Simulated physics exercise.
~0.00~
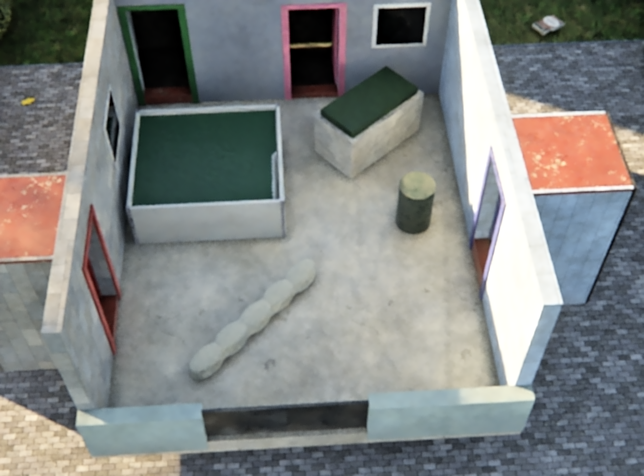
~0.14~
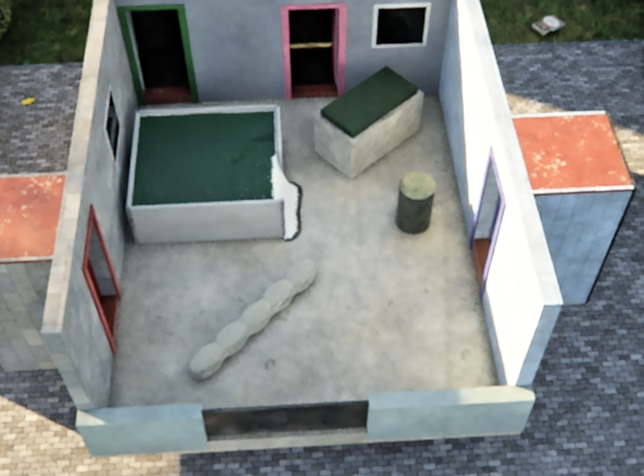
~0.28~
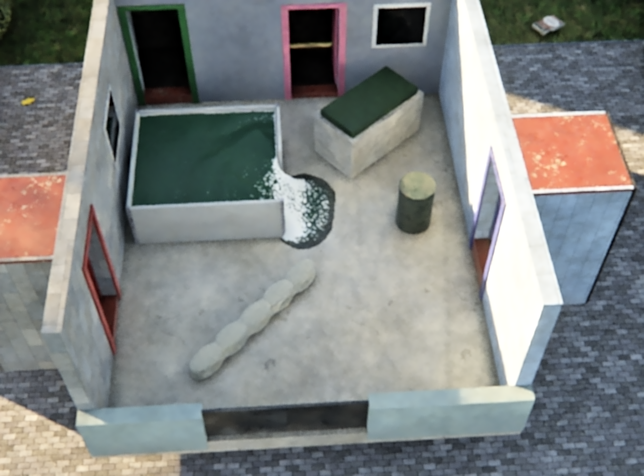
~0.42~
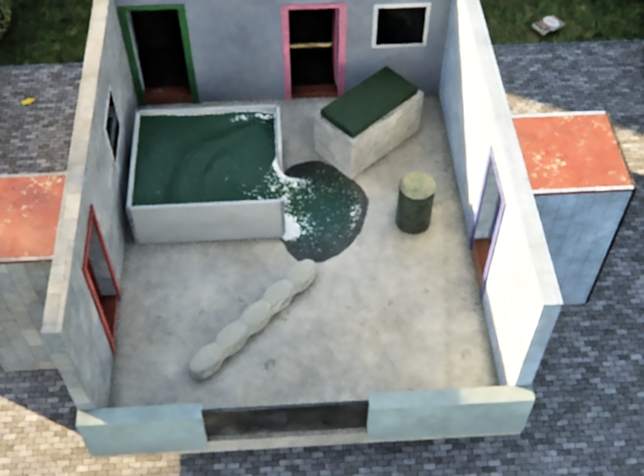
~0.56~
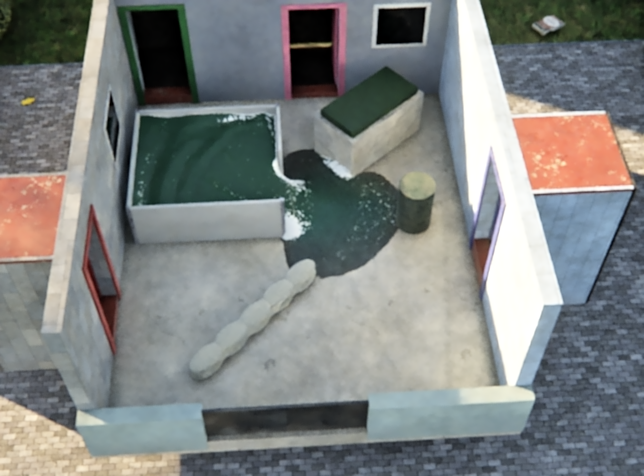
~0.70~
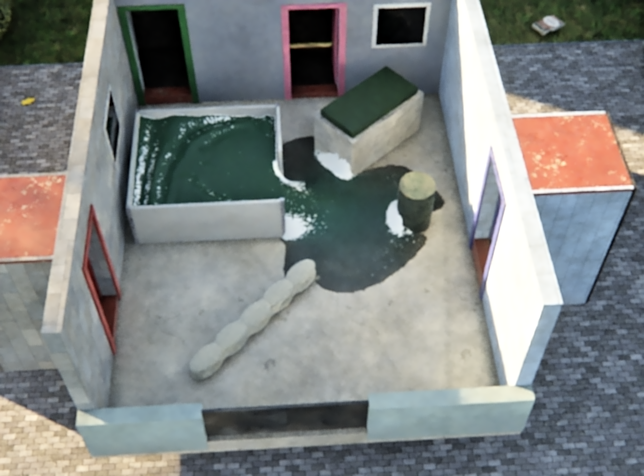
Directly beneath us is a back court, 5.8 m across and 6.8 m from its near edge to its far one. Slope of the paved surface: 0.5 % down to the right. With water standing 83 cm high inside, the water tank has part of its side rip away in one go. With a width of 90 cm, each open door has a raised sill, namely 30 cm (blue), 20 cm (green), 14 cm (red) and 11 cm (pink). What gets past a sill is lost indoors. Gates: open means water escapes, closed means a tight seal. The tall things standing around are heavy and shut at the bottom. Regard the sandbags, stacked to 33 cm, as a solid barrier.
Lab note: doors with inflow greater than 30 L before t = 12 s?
Result: The blue door remains shy of the limit. The green door remains shy of the limit. The red door remains shy of the limit. The pink door remains shy of the limit.
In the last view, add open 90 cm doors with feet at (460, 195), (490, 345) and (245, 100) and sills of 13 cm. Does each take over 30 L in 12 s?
Result in order - more than that, more than that, not enough.
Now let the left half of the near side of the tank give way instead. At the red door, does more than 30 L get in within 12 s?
Well, at red it would be too much.
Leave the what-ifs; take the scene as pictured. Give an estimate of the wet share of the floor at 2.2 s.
Near 45 per cent is wet.
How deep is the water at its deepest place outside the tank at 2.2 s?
Depth: Approx. 58 cm.
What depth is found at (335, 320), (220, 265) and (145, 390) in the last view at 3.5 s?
Depth readings in turn - 1, 0, 0 cm.
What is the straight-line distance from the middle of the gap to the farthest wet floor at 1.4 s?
It's close to 4.0 metres.
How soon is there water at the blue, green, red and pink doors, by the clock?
Times: Blue 1.0 seconds, green 4.5 seconds, red 5.0 seconds, pink 1.4 seconds.
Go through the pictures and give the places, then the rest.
Still water, 83 cm deep, in the water tank at (207, 157), in the first picture.
The front is at (286, 239), 0.6 m from the gap at (281, 200); 0.2 m2 of floor is under water; 83 cm left at the back of the water tank, in the second picture.
The front is at (325, 186), 0.9 m from the gap at (281, 200); 1.0 m2 of floor is under water; 83 cm left at the back of the water tank, in the third picture.
Water pours out at (281, 201) and has run 1.4 m, to (359, 192); typically 9 cm deep outside, 83 cm at the water tank's back, in the fourth picture.
The front is at a hidden place, 2.1 m from the gap at (281, 201); 3.9 m2 of floor is under water; 81 cm left at the back of the water tank, in the fifth picture.
The front is at (435, 197), 2.7 m from the gap at (281, 201); 5.4 m2 of floor is under water; 73 cm left at the back of the water tank, in the sixth picture.
After 1.4 s water covers 35 % of the floor and is deepest (46 cm) near (391, 223); blue door 21 cm at the sill, 0 L in, green door not reached, red door not reached, pink door not reached.
After 2.2 s water covers 45 % of the floor and is deepest (58 cm) near (504, 410); blue door 28 cm at the sill, 0 L in, green door not reached, red door not reached, pink door 3 cm at the sill, 0 L in.
After 3.5 s water covers 60 % of the floor and is deepest (40 cm) near (479, 411); blue door 21 cm at the sill, 2 L in, green door not reached, red door not reached, pink door 6 cm at the sill, 0 L in.
After 7.0 s water covers 90 % of the floor and is deepest (24 cm) near (107, 431); blue door 19 cm at the sill, 2 L in, green door 14 cm at the sill, 0 L in, red door 8 cm at the sill, 0 L in, pink door 4 cm at the sill, 1 L in.
After 12.0 s water covers 95 % of the floor and is deepest (20 cm) near (412, 105); blue door 16 cm at the sill, 2 L in, green door 12 cm at the sill, 0 L in, red door 8 cm at the sill, 0 L in, pink door 15 cm at the sill, 6 L in.
